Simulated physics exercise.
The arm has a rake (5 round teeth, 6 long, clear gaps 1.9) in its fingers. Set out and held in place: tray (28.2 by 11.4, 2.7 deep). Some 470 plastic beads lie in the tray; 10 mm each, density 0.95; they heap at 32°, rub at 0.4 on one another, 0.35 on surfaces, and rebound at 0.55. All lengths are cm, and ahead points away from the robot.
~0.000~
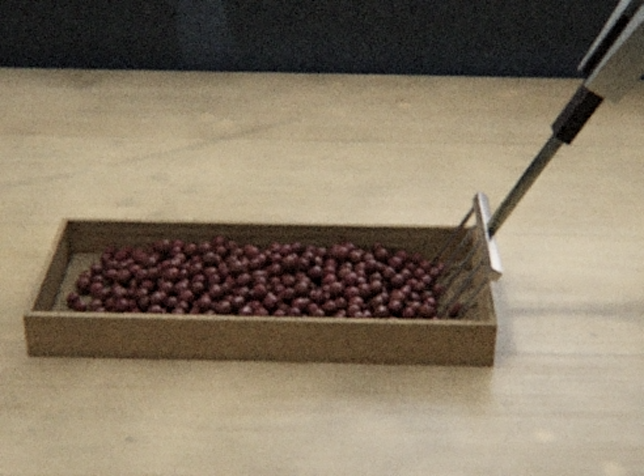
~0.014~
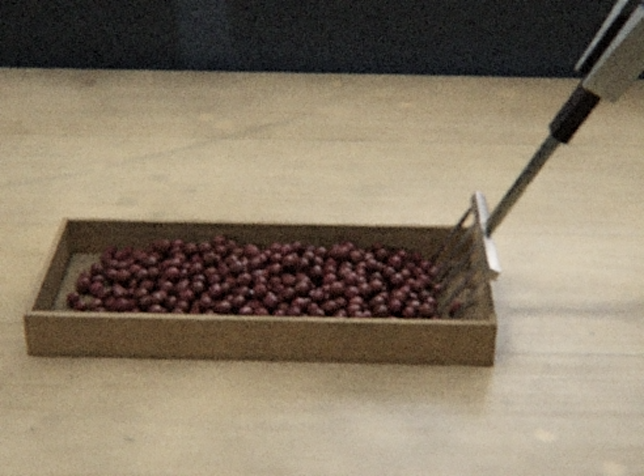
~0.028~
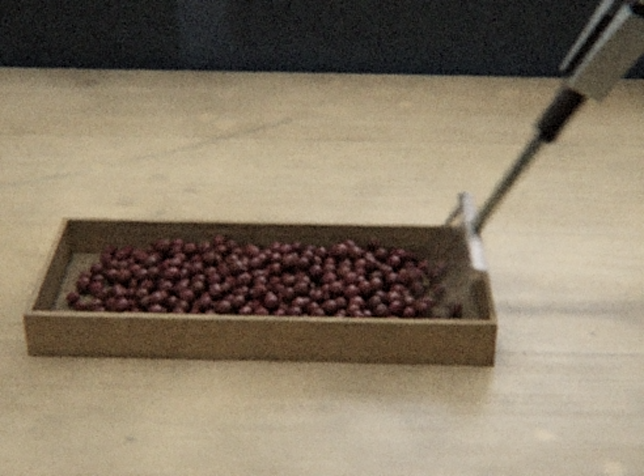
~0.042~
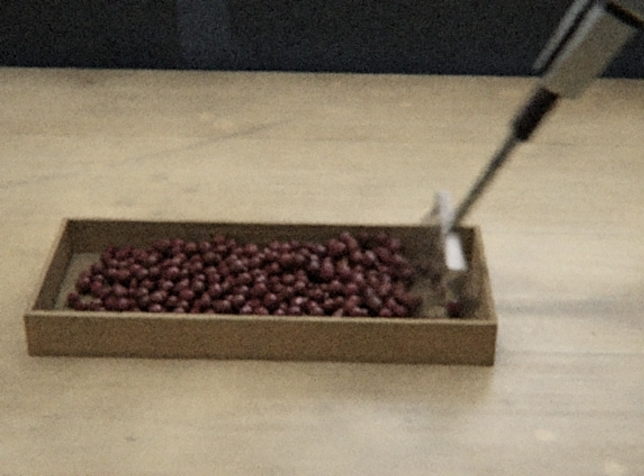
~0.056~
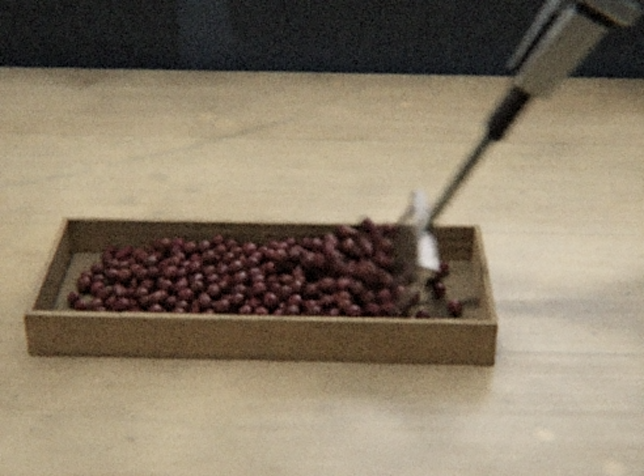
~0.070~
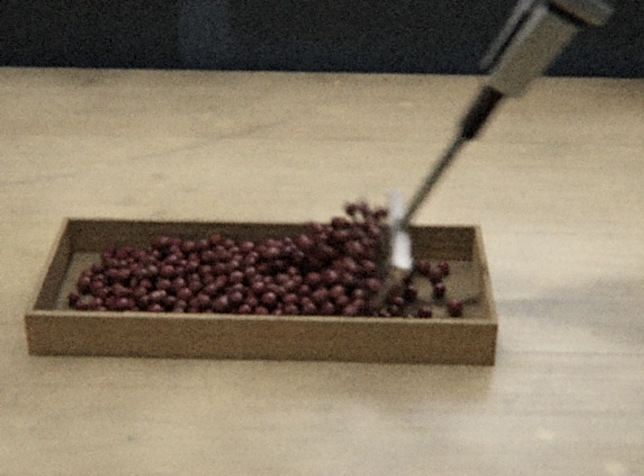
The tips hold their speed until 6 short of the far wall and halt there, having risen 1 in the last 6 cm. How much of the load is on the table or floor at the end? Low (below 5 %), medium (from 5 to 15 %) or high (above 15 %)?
A high share, above 15 %, ends on the table or floor.
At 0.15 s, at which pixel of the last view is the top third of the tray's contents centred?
Around (222, 256).
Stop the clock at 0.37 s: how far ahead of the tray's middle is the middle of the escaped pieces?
Roughly 22 cm.
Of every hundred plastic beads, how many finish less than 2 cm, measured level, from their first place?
About 10 per cent.
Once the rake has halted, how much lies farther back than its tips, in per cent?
Roughly 35 per cent.
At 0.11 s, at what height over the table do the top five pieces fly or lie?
About 8 cm.
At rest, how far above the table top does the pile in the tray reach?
About 4.0 cm.
After 0.11 s, sloping 61°, highest piece 9 above the table; 462 in the tray, 6 in flight or on the tool.
After 0.15 s, sloping 61°, highest piece 11 above the table; 452 in the tray, 1 on the table or floor, 15 in flight or on the tool.
After 0.37 s, sloping 61°, highest piece 9 above the table; 344 in the tray, 122 on the table or floor, 2 in flight or on the tool.
After 1.07 s, sloping 61°, highest piece 4 above the table; 344 in the tray, 124 on the table or floor.
At rest, 344 in the tray, 124 on the table or floor. That is 26 % on the table or floor.
